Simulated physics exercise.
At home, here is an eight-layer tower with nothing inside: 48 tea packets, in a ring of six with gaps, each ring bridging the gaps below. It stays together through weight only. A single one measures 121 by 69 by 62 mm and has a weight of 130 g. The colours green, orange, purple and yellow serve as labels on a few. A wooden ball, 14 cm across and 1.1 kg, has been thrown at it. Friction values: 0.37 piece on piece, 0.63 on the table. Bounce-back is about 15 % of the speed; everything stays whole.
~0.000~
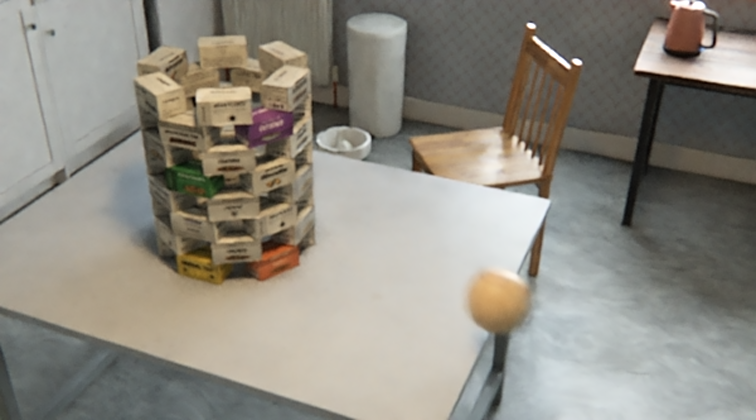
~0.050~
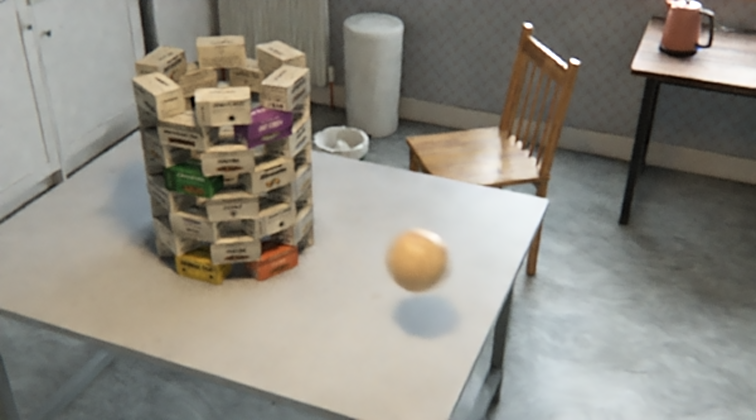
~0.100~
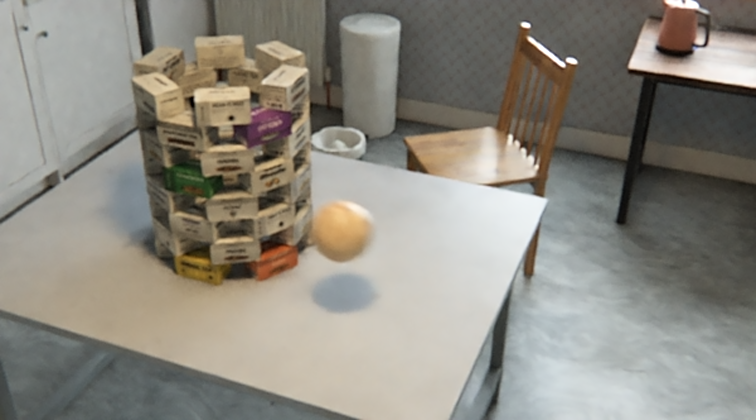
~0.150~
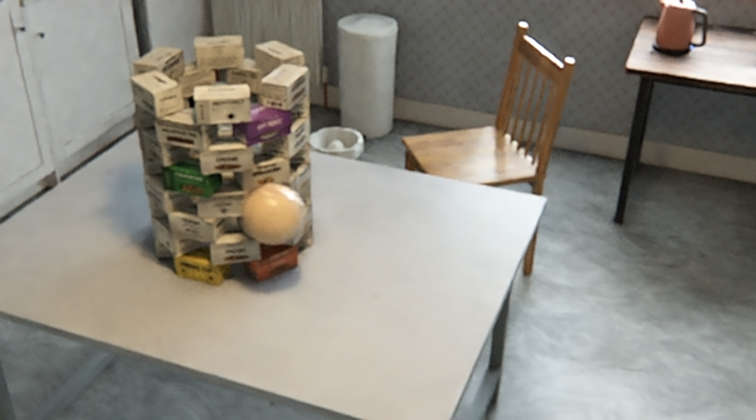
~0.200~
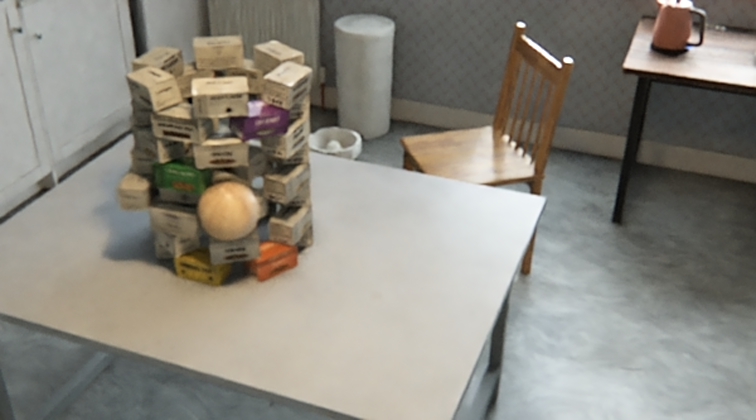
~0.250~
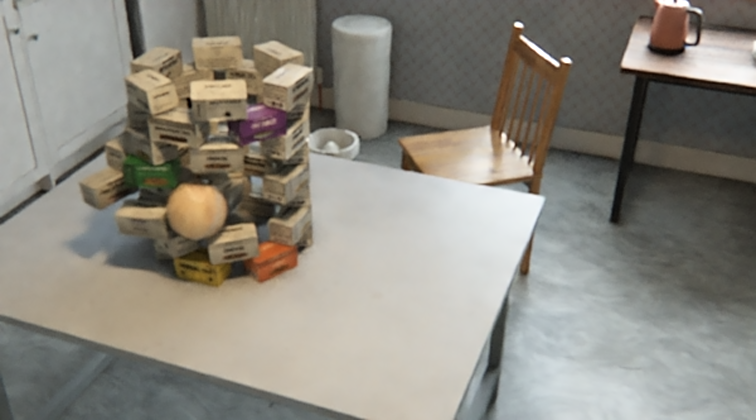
A wooden ball flies in from the right over a table and strikes the lower part of a round tower of stacked packets, pushing several pale ones and a green one leftward while the purple one above tilts slightly.
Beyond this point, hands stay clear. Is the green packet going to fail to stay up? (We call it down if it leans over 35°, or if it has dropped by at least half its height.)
Yes, well, that one ends up down.
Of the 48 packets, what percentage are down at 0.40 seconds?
20 %.
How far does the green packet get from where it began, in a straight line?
Roughly 56 centimetres.
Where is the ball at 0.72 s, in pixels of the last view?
You'll find it near (46, 240).
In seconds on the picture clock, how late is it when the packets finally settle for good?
That comes at about 2.5 s.
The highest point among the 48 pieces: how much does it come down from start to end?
Roughly 12 cm.
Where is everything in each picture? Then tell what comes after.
In the first picture (each place is the centre of the face we see best; the camera moves round a little), ball (498, 301) 56 cm from contact, 4.0 m/s; green packet (187, 184); orange packet (280, 264); purple packet (272, 130); all as stacked.
The second picture shows ball (419, 261) 37 cm from contact, 3.8 m/s; green packet (186, 184).
The third picture shows ball (342, 232) 19 cm from contact, 3.7 m/s; green packet (186, 184).
The fourth picture shows ball (273, 214) after contact, 3.1 m/s; green packet (185, 183); 7 have shifted.
The fifth picture shows ball (228, 211) after contact, 1.8 m/s; green packet (176, 180) tilted 4°; purple packet (267, 126) tilted 8°; 17 have shifted.
The sixth picture shows ball (196, 210) after contact, 1.4 m/s; green packet (148, 176) tilted 6°; purple packet (264, 129) moved 18 mm; yellow packet (196, 273); steepest lean 13°, the packet at (220, 110); 21 have shifted.
By 0.40 s, ball still moving; 9 of the 48 packets down; green packet tilted 19°; purple packet tilted 59°, 50 mm lower.
By 0.72 s, ball still moving; 20 of the 48 packets down; green packet tilted 37°, 15 cm lower; purple packet on its side.
By 1.38 s, ball still moving; 27 of the 48 packets down; green packet 25 cm lower; purple packet on its side.
When it is over (2.7 s), ball rolling away; 28 of the 48 packets down; green packet 25 cm lower; purple packet on its side; yellow packet unmoved. In pixels of the last frame, middles, green packet near (62, 210), purple packet near (220, 311).
